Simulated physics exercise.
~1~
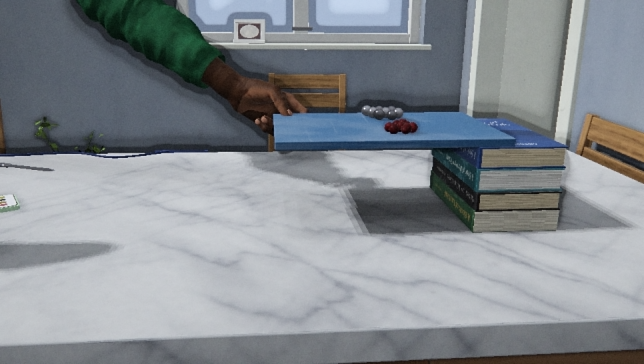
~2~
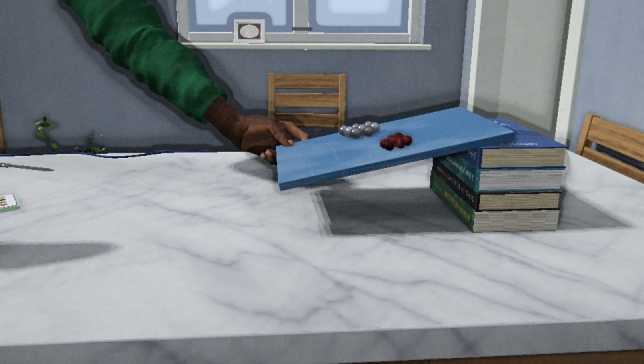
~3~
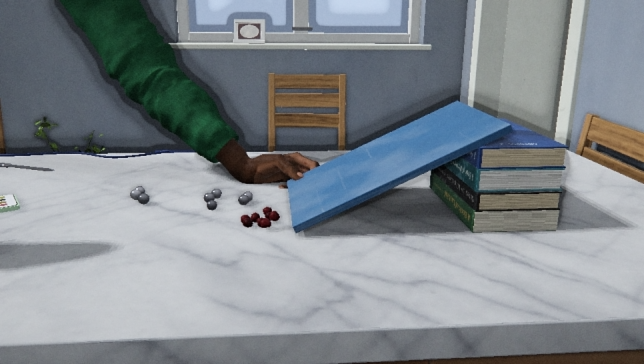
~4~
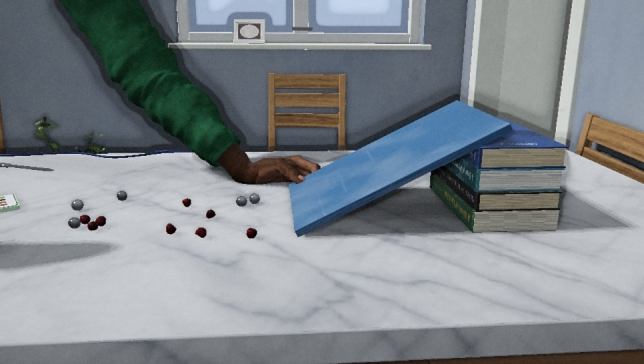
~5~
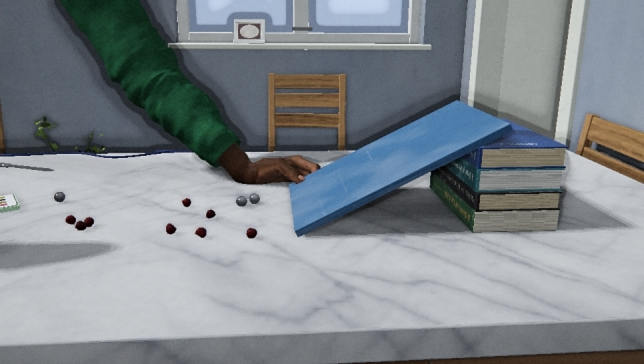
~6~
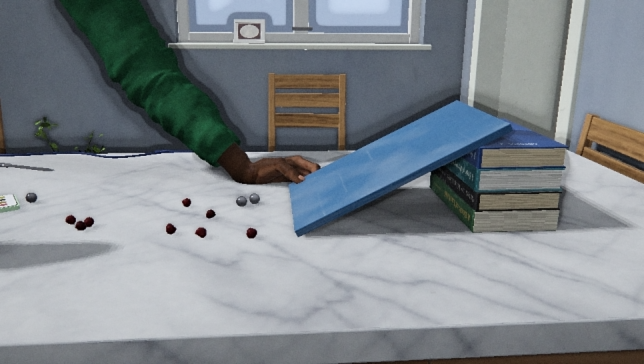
On a marble tabletop, a hand lowering a blue board propped on books, red beads scattering nearby while silver balls roll farther left.
